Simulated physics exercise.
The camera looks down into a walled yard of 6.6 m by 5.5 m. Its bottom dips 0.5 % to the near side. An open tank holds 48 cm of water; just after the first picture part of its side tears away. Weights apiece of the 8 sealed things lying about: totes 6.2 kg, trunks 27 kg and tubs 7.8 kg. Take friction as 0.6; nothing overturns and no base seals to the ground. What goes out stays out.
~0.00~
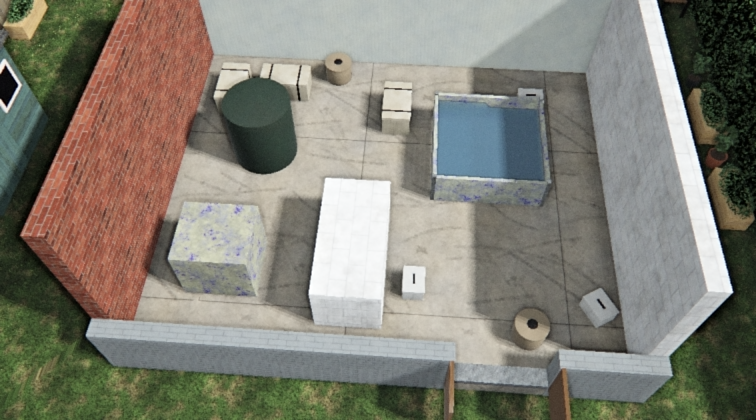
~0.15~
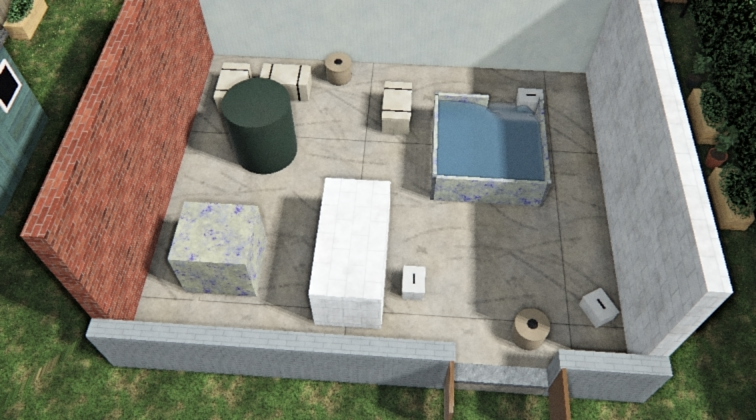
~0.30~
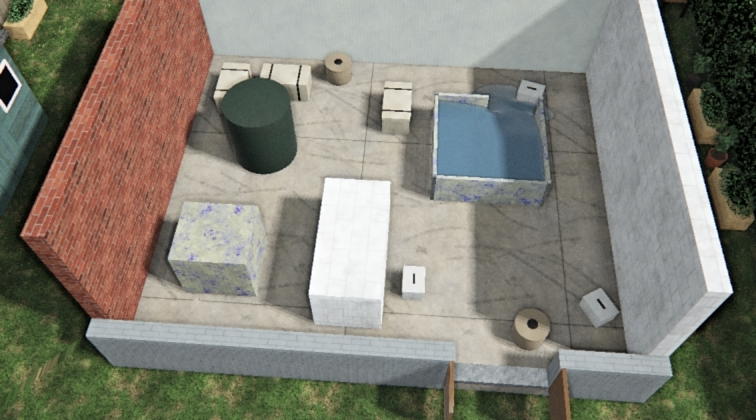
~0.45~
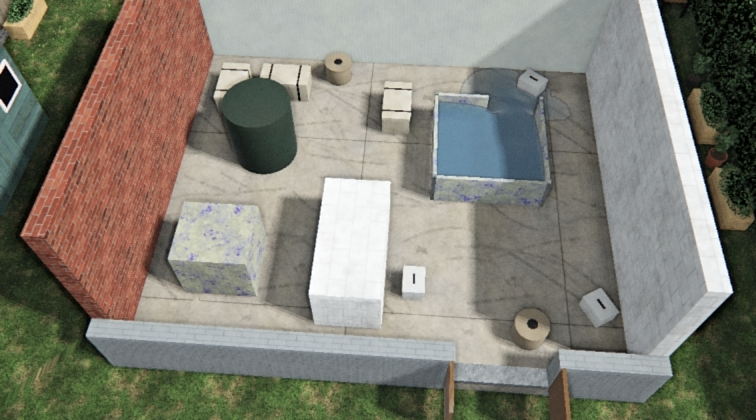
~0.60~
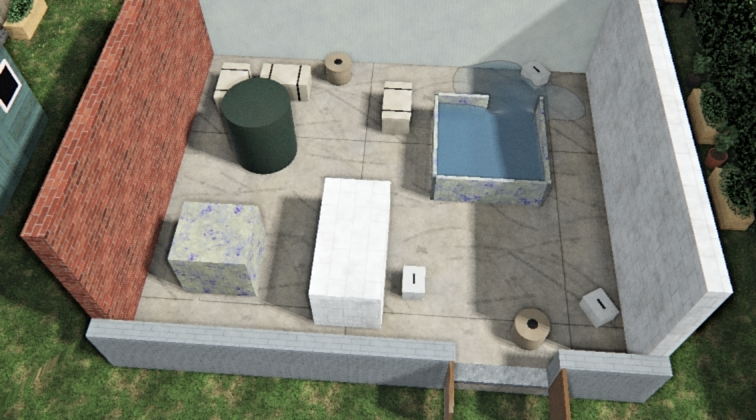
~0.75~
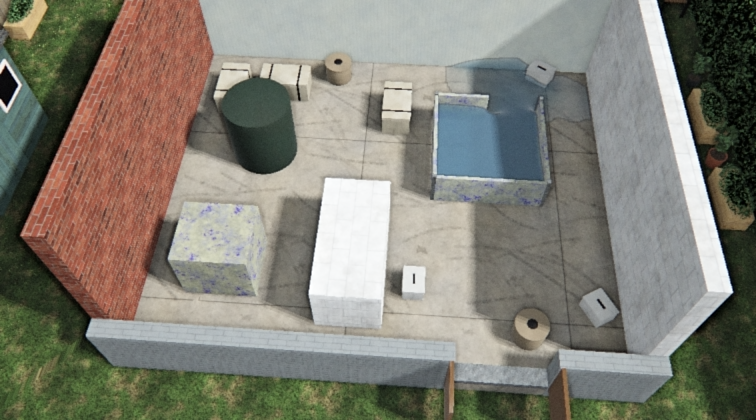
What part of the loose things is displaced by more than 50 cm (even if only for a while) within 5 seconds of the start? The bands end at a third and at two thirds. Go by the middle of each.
It is between one and two thirds.
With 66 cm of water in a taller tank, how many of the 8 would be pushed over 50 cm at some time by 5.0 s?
Then 4.
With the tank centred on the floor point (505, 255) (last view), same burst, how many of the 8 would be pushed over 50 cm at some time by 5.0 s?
Then 2.
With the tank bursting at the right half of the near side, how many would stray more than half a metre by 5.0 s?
Then 2.
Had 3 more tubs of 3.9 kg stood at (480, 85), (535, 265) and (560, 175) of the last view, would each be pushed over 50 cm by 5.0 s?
In that order: Past it, past it, over.
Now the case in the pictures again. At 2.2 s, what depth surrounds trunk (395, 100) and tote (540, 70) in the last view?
Roughly 3 and 11 cm.
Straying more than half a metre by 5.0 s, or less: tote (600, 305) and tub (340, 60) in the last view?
In that order: Over, past it.
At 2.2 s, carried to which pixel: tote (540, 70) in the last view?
Around (576, 114).
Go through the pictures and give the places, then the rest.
The first picture shows a tote at (531, 95), on the bottom; a tote at (601, 304) rests on the ground; 2.5 m2 under water; 0 of 8 have shifted.
The second picture shows a tote at (531, 95), on the bottom; a tote at (601, 304), on the bottom; 2.9 m2 under water; 0 of 8 have shifted.
The third picture shows a tote at (532, 89), on the bottom, 14 cm from its start; a tote at (601, 304) rests on the ground; water covers 3.3 m2; 1 of 8 have shifted.
The fourth picture shows a tote at (533, 79) rests on the ground, 39 cm from its start; a tote at (601, 304) rests on the ground; 4.0 m2 under water; 1 of 8 have shifted.
The fifth picture shows a tote at (536, 70), on the bottom, 62 cm from its start; a tote at (601, 304), on the bottom; 4.5 m2 under water; 1 of 8 have shifted.
The sixth picture shows a tote at (542, 68) rests on the ground, 66 cm from its start; a tote at (601, 304) rests on the ground; 4.9 m2 under water; 1 of 8 have shifted.
After 1.1 s 1 of 8 are over 50 cm from their spots; 1 afloat.
After 2.2 s 1 of 8 are over 50 cm from their spots; 1 afloat.
After 3.5 s 2 of 8 are over 50 cm from their spots; 1 afloat.
After 5.0 s 3 of 8 are over 50 cm from their spots, and 3 have been at some point; 3 afloat.
